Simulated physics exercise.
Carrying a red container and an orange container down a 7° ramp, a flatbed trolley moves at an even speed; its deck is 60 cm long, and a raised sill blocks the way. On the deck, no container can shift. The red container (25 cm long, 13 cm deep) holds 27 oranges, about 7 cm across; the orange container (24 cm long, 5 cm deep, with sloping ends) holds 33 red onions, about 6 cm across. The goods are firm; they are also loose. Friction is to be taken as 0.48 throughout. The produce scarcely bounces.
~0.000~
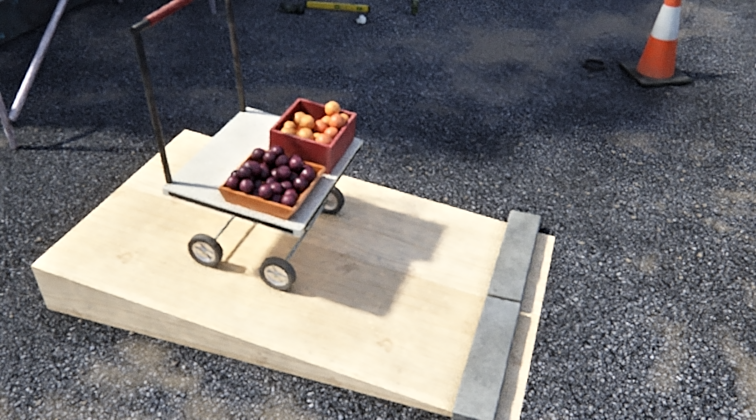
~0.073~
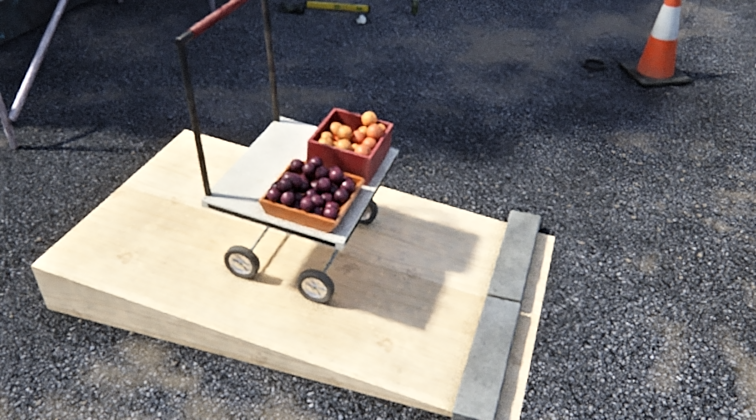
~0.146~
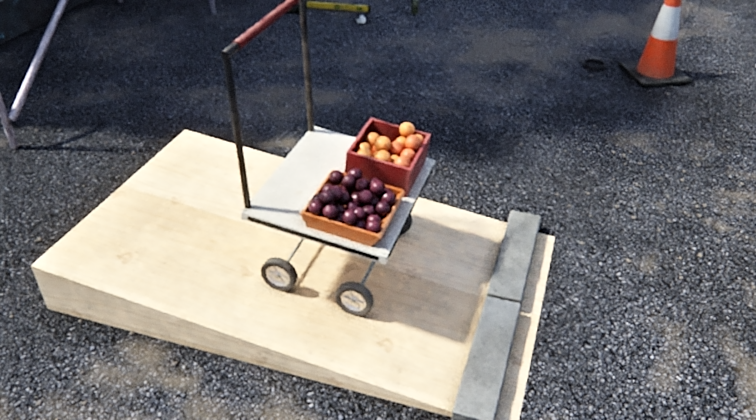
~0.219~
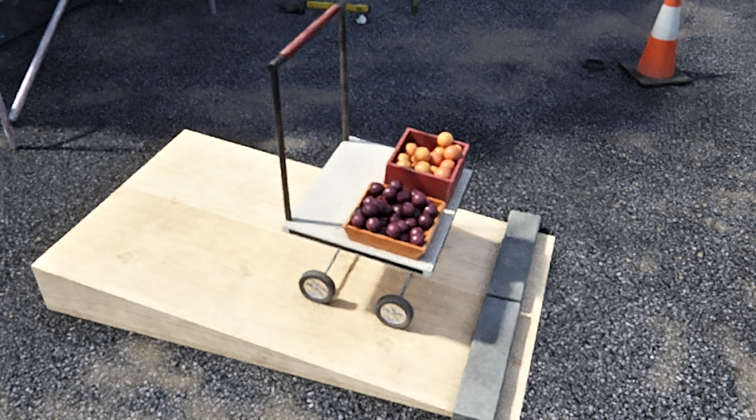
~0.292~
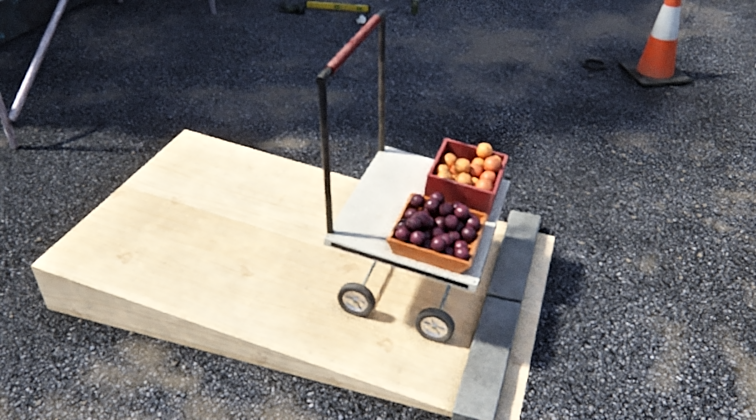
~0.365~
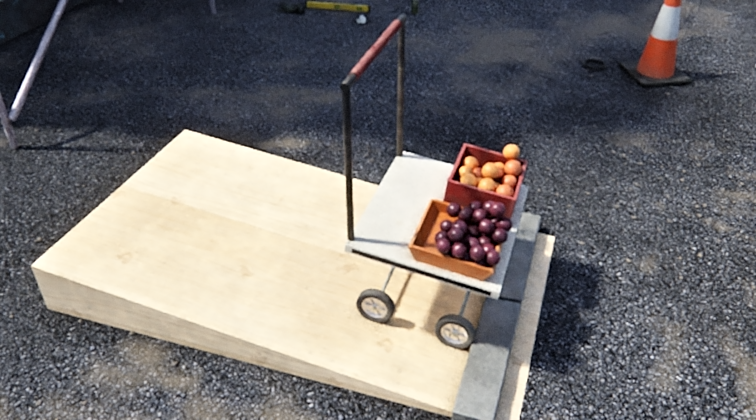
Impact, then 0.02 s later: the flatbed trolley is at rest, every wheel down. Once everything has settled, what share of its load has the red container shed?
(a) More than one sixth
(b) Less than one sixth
(b) Less than one sixth.
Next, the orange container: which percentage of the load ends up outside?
Orange container: 55%.
After 0.42 s, 0 of 27 out of the red container and 6 of 33 out of the orange container.
After 0.54 s, 1 of 27 out of the red container and 14 of 33 out of the orange container.
After 0.77 s, 2 of 27 out of the red container and 17 of 33 out of the orange container.
Outcome (at 1.27 s), 2 of 27 out of the red container and 18 of 33 out of the orange container. Asked share, 2 of 27, 7 per cent.
